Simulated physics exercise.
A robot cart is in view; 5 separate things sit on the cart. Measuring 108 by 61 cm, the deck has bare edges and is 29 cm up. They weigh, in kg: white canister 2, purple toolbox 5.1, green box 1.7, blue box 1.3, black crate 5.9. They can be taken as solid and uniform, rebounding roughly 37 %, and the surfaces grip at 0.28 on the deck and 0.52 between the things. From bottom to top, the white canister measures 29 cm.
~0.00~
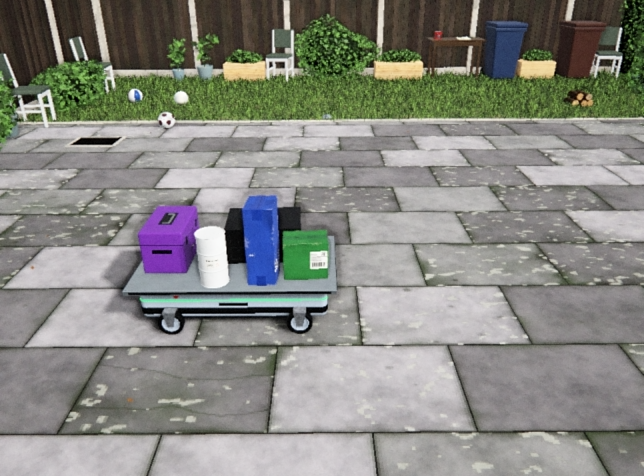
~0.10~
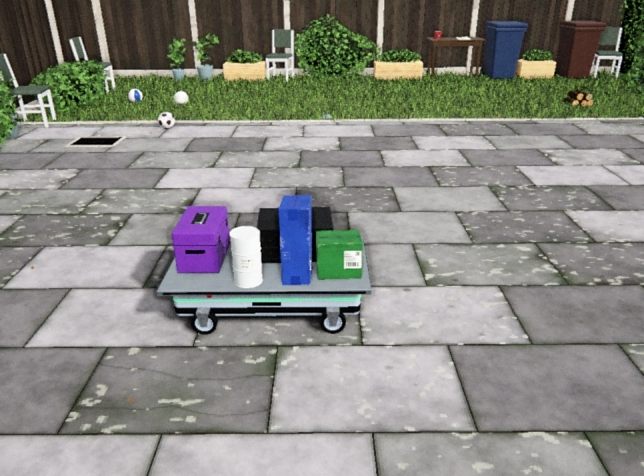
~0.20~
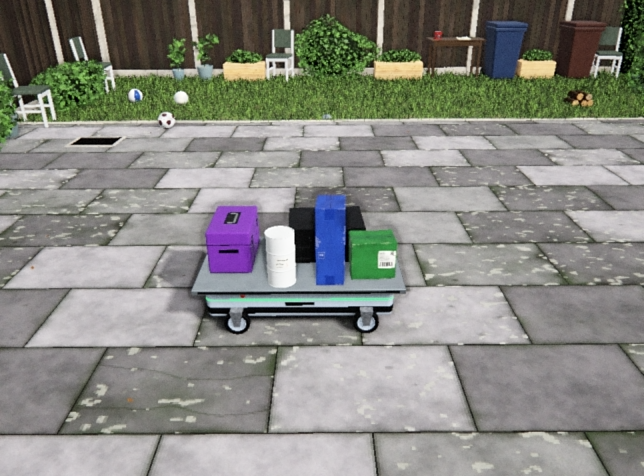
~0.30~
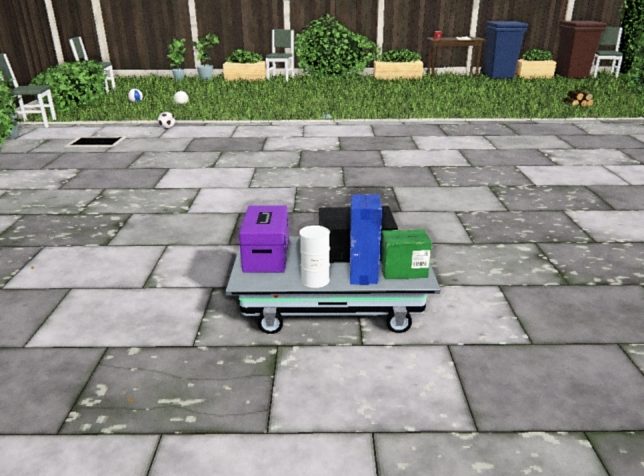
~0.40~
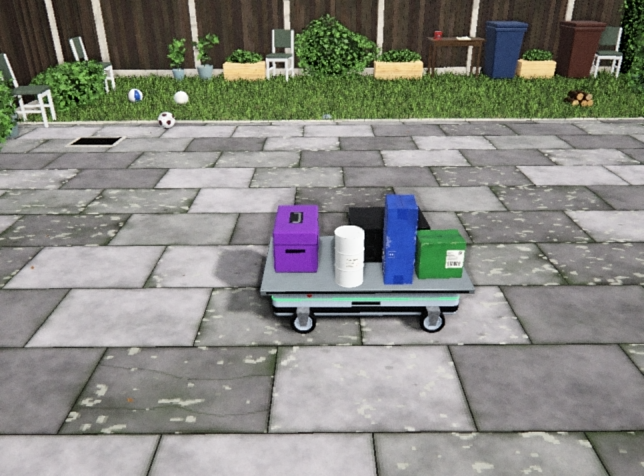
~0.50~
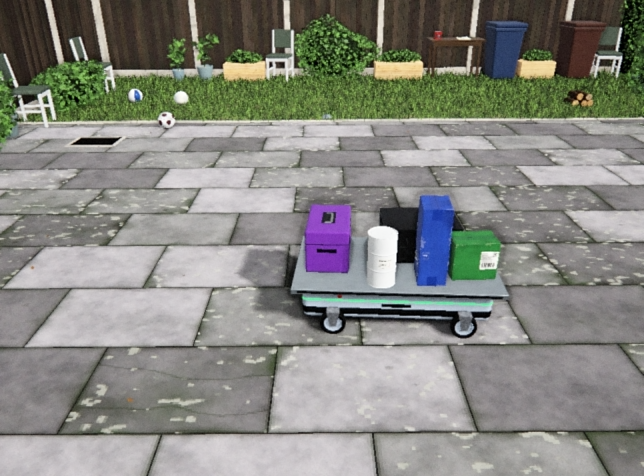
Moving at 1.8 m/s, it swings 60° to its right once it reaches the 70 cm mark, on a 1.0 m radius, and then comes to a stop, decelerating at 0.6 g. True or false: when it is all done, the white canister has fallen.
False, it remains upright.
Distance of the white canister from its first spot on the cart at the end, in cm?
Roughly 38 centimetres.
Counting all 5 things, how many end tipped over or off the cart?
I count 3.
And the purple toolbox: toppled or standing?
Here's what happens: The purple toolbox never goes down.
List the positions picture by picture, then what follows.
In the first frame, 0 cm covered; white canister (212, 257); purple toolbox (172, 238).
In the second frame, 18 cm covered; blue box (296, 240); black crate (295, 234).
In the third frame, 36 cm covered; purple toolbox (234, 238); green box (372, 255).
In the fourth frame, 54 cm covered; blue box (365, 240).
In the fifth frame, 72 cm covered; purple toolbox (297, 238); green box (438, 254).
In the sixth frame, 90 cm covered, turned 4°; white canister (382, 257); blue box (433, 241) slid 2 cm.
After 0.90 s, 162 cm covered, turned 44°; green box and black crate now off the cart; white canister slid 13 cm near (504, 287); blue box slid 35 cm.
After 1.40 s, 232 cm covered, turned 60°; blue box now off the cart; white canister slid 22 cm; purple toolbox slid 18 cm.
At rest (2.7 s), off the cart and tipped over, green box and blue box; off the cart but upright, black crate; not toppled but over 10 cm from the start, white canister and purple toolbox.
